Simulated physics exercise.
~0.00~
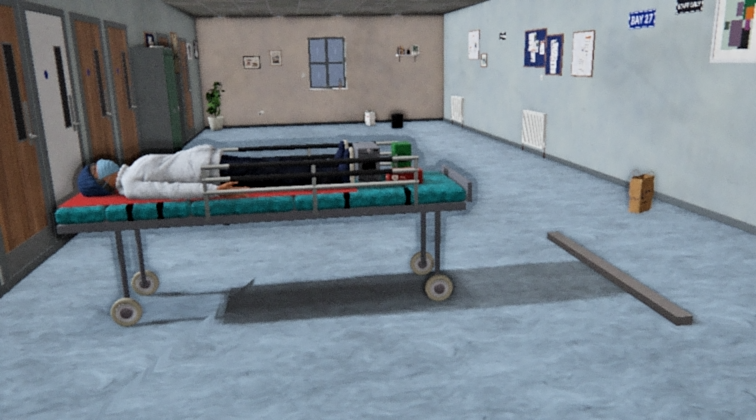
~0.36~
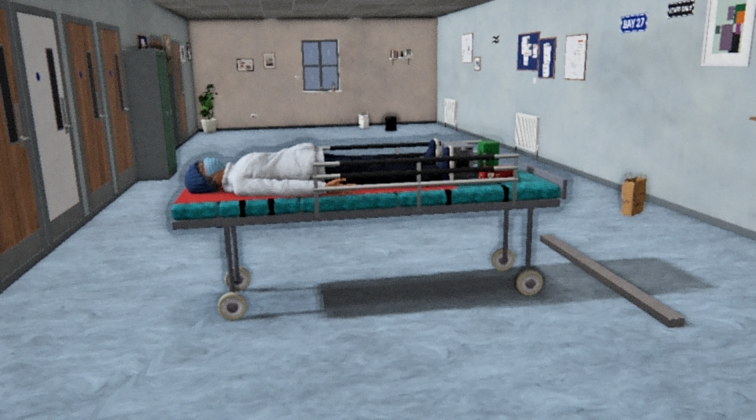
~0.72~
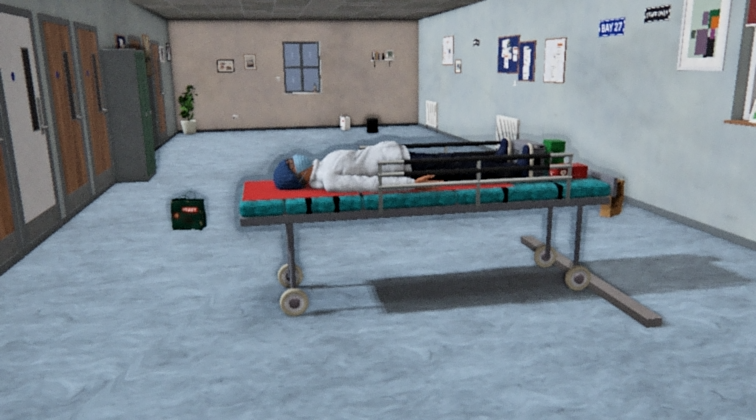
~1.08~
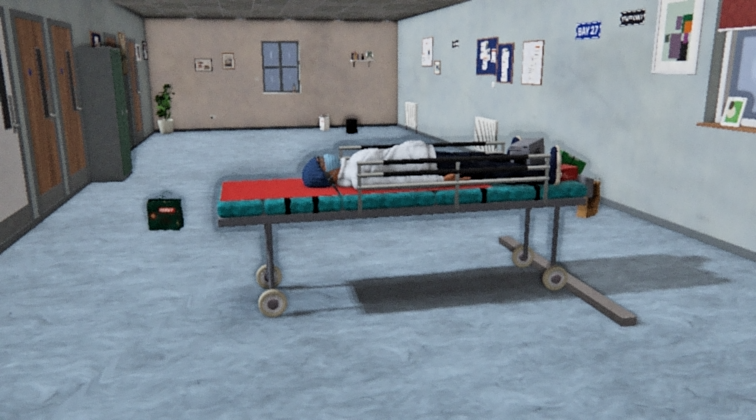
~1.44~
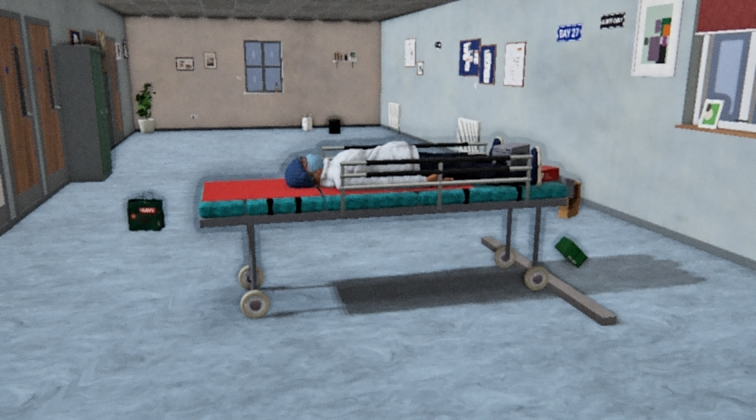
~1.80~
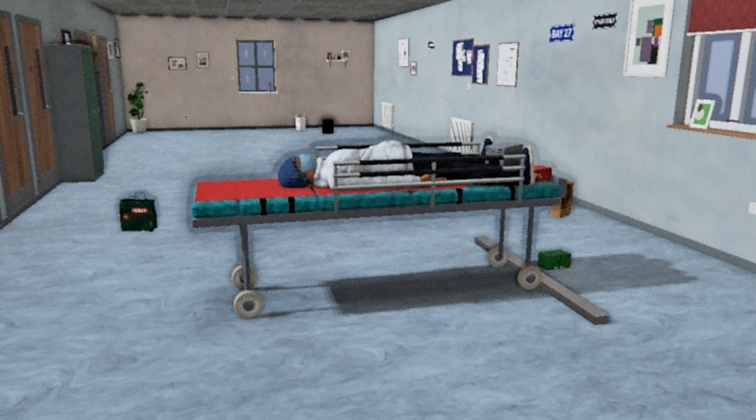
In a hospital corridor, a trolley carrying a person rolls right and stops at a floor bar, a green box toppling to the floor.
